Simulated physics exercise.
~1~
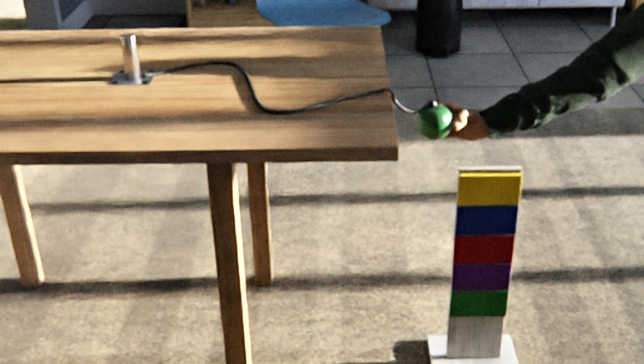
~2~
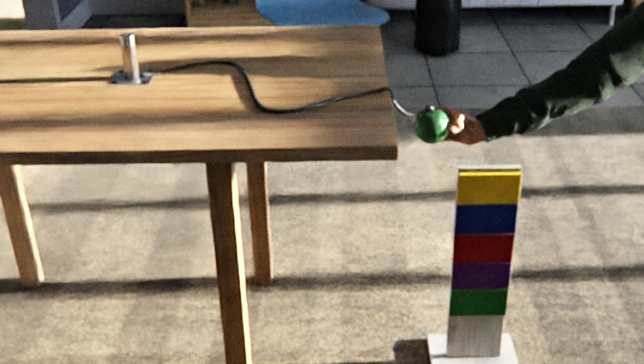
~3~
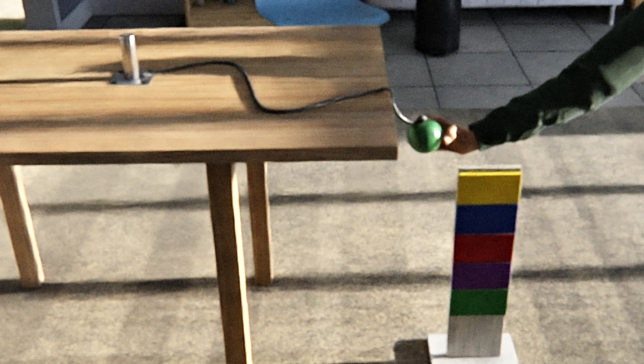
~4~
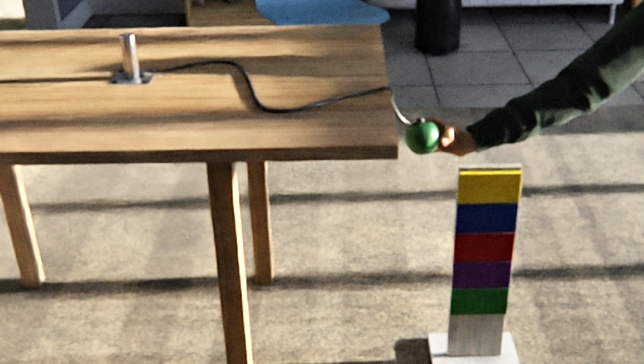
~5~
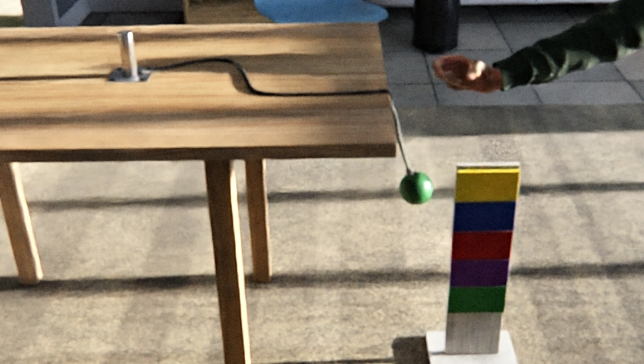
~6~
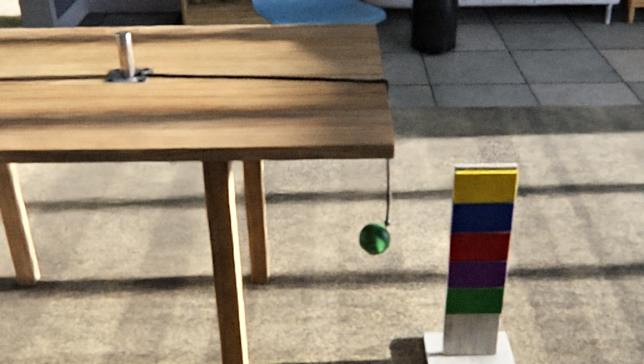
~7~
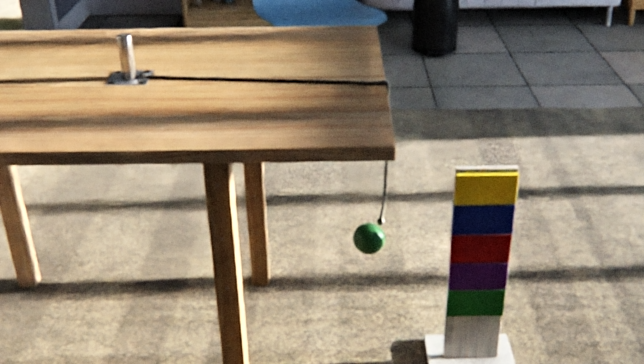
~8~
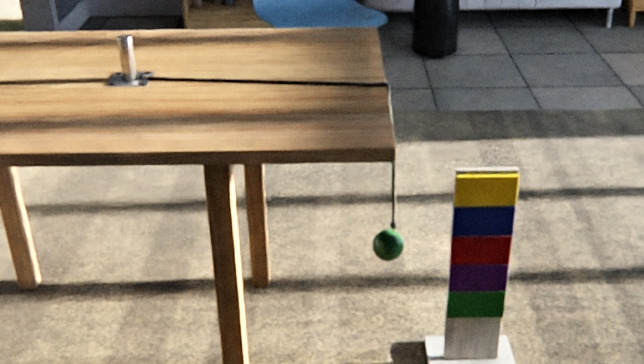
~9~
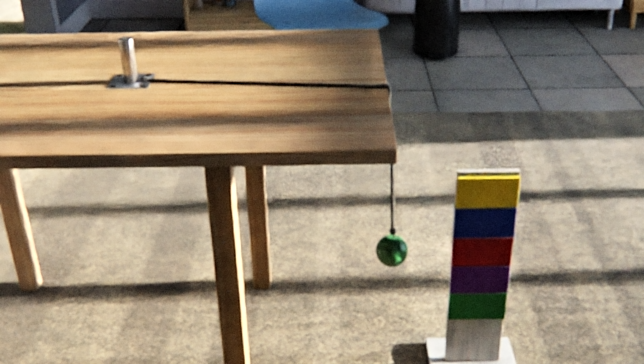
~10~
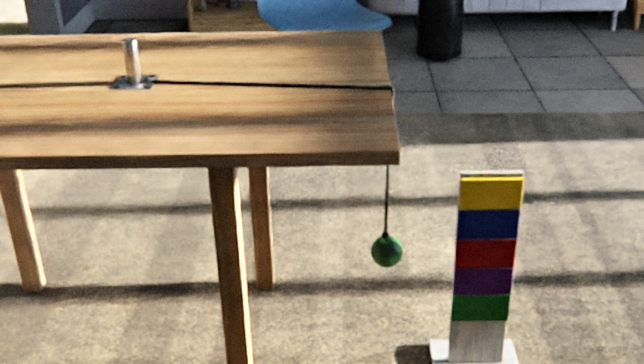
Hand releasing a green ball on a cord off a table's end, the ball dropping, swaying and hanging level with red.
